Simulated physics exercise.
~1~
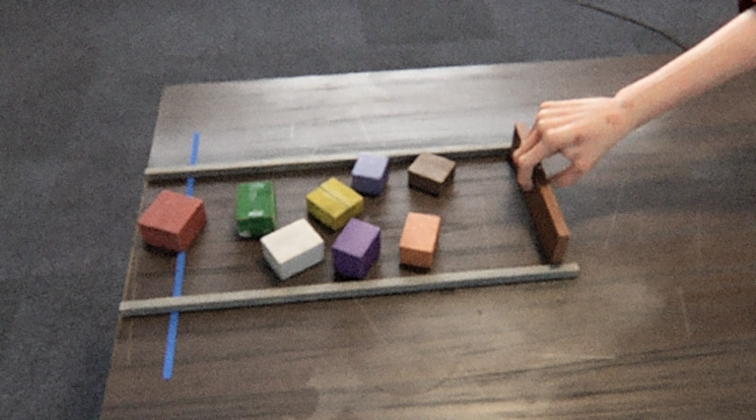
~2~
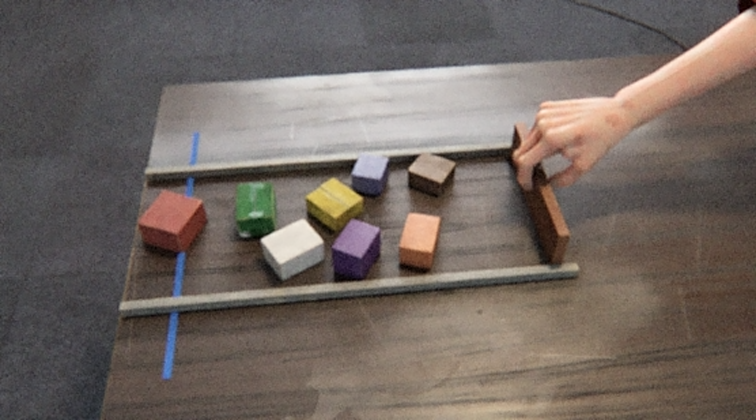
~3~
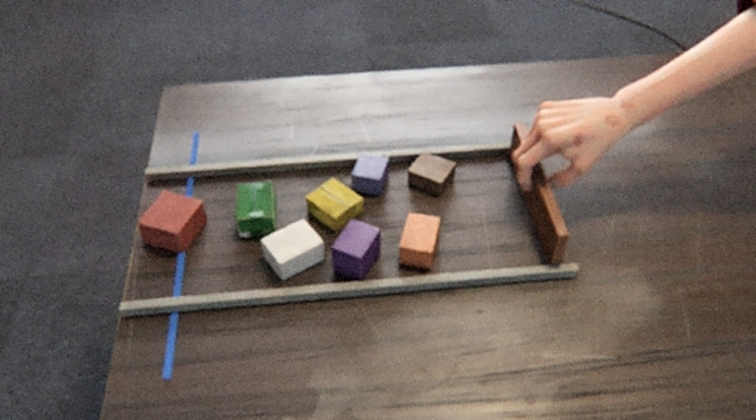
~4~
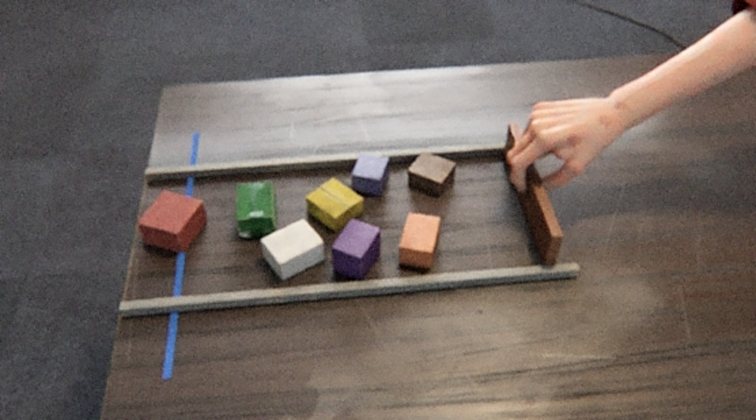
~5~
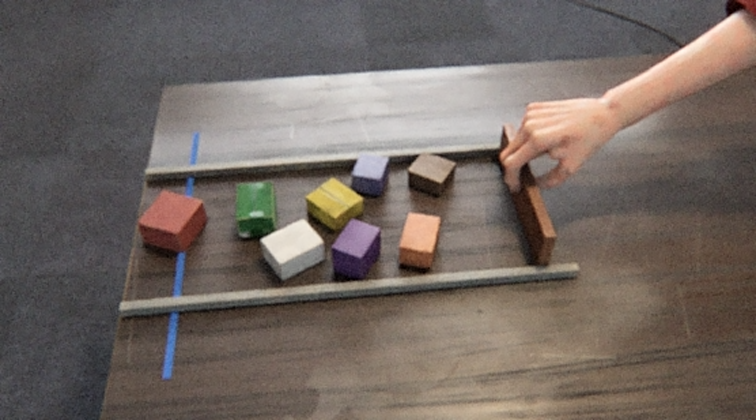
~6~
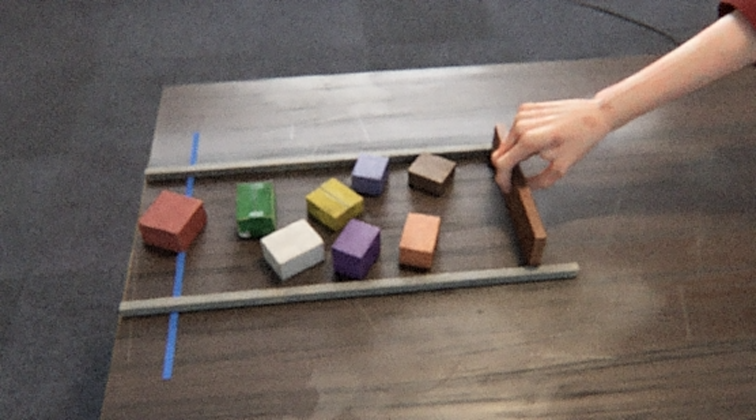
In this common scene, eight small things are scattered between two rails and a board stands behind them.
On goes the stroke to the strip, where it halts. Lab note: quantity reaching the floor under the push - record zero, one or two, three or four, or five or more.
The table loses three, maybe four.
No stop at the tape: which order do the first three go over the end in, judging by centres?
The red block, the white block, the green box.
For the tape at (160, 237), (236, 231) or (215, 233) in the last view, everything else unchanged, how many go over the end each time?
Going through them in order, you'd see 5, 1 and 1.
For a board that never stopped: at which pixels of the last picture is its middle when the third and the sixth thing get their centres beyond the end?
Roughly (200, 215) for the earlier crossing, roughly (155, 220) for the later one.
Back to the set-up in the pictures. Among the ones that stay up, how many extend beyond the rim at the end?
My count gives 1.
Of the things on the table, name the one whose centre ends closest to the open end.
Closest in the end is the purple block.
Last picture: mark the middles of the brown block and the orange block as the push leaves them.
The brown block ends at (167, 203) and the orange block at (161, 265).
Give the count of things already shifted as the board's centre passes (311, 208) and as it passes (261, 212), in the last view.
One spot: 7. Other spot: 8.
A little later, none off yet; red block at rest near (173, 221); green box at rest near (257, 209); white block moving near (286, 250).
When it is over, the number that fall off is three or four; down, blue block, white block, green box and red block.
